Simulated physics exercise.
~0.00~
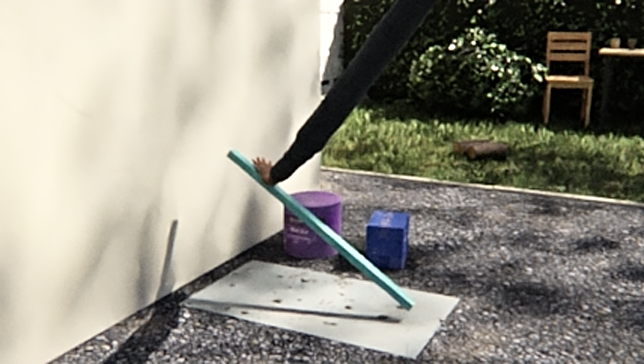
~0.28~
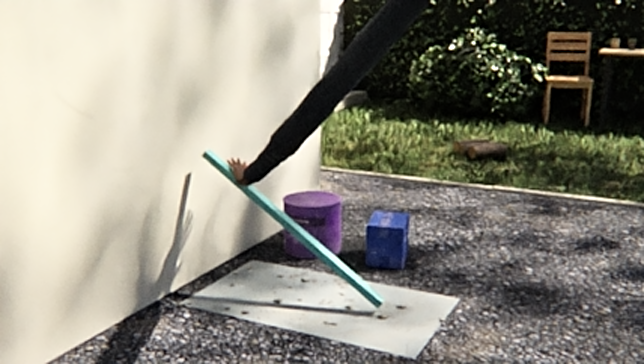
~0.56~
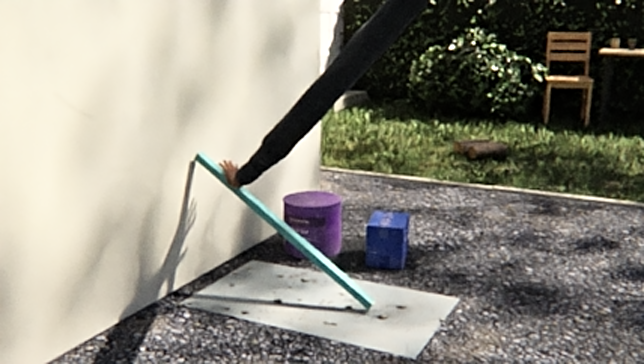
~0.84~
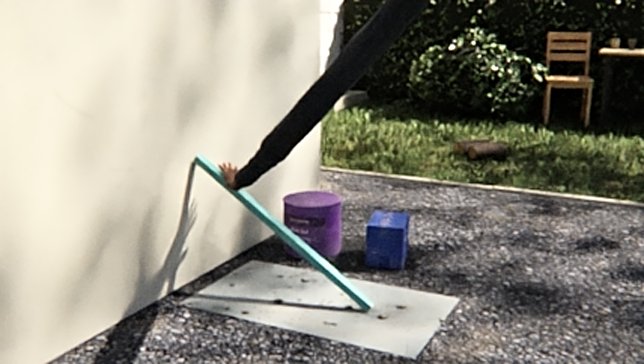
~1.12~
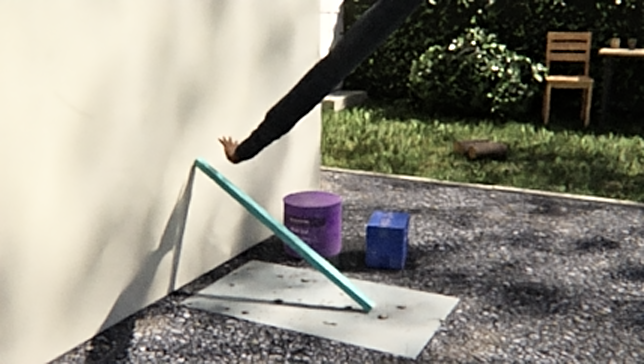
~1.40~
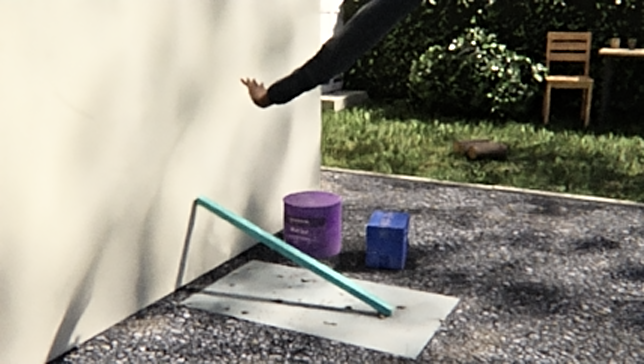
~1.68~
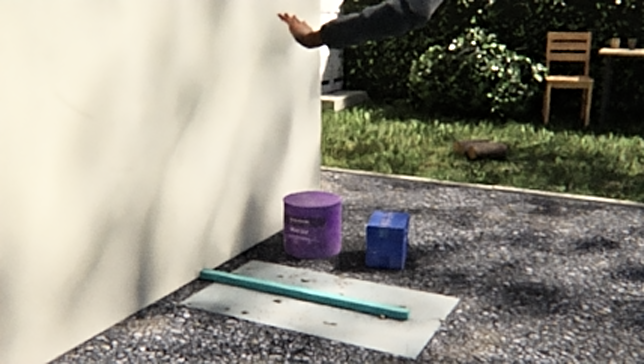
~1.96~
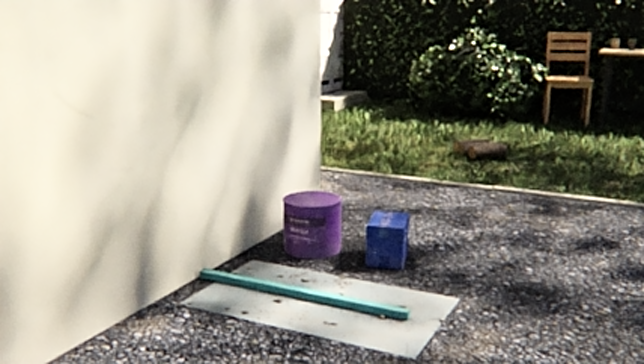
Beside a pale wall in a gravelly yard, a hand leant a turquoise pole against the wall, near a purple pail and a blue box, then let go and drew back. The pole slid down until it lay flat, while the pail and box stayed put.
